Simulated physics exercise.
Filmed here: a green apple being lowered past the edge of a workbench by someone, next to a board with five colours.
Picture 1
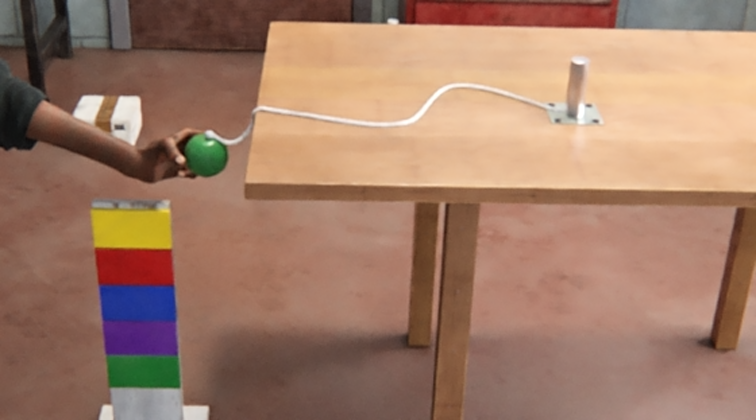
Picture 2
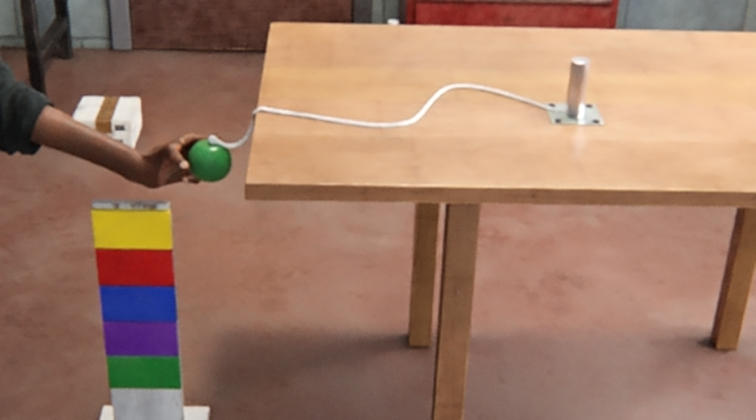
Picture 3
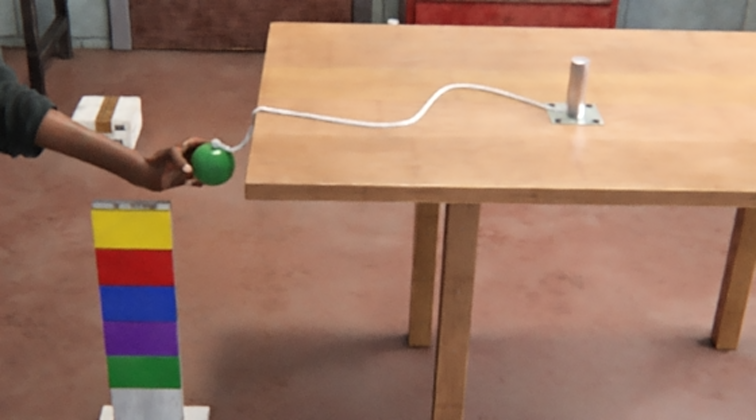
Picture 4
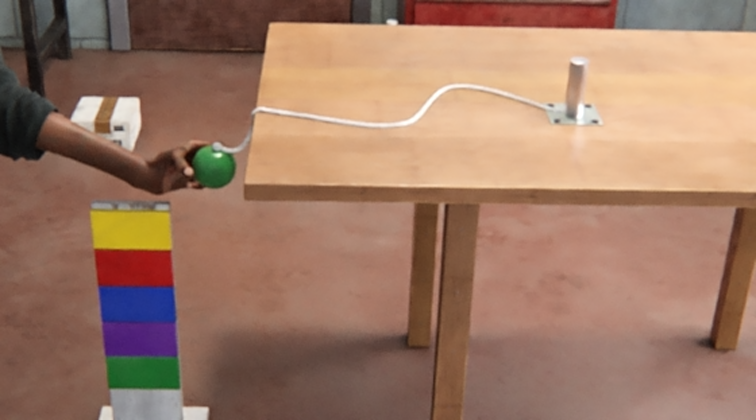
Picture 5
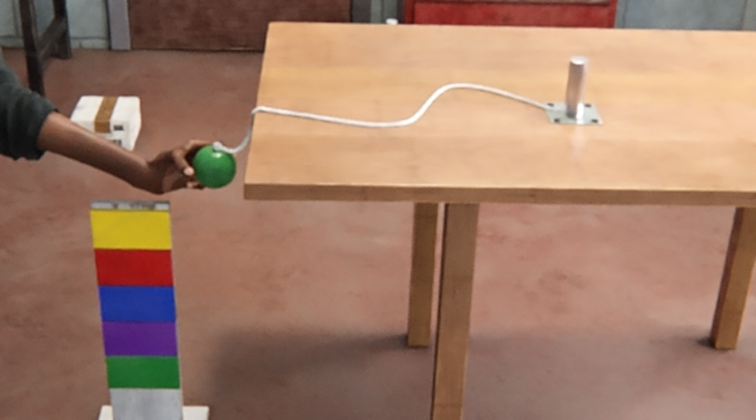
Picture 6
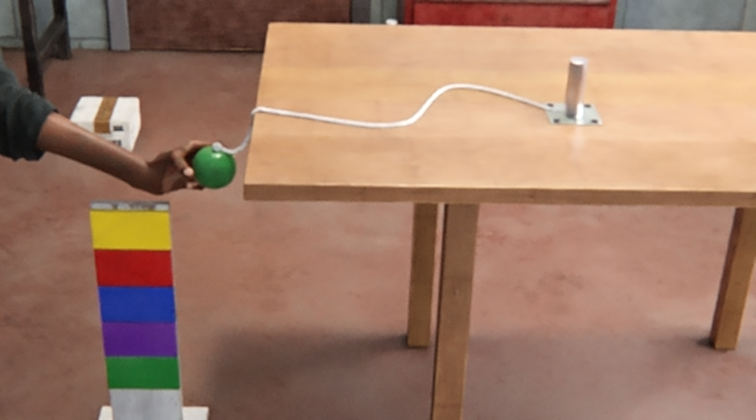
Green ball on a white cord held beside a wooden table, the hand lowering it slightly, then keeping it nearly still.
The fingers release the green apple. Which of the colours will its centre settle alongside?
It settles alongside red.
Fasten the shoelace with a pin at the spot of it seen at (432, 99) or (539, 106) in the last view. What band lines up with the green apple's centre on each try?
Note: Try 1 yellow; try 2 red.
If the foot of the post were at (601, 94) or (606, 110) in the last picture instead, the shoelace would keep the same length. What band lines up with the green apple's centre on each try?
First try: Yellow; second try: Yellow.
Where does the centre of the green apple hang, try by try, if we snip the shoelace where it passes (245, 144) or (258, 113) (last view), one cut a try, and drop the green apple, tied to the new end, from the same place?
First try near (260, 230), second near (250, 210).
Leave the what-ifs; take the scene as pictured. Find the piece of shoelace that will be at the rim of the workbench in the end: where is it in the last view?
It is around (338, 122).
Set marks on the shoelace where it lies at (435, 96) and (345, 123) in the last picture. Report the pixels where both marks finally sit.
They end up at (401, 106) and (265, 99).
A little later, apple near (238, 249); level with yellow.
Next, apple near (293, 250); level with red.
Later still, apple near (259, 263); level with red.
When it is over, apple near (253, 260); level with red. Its centre hangs level with the red band.
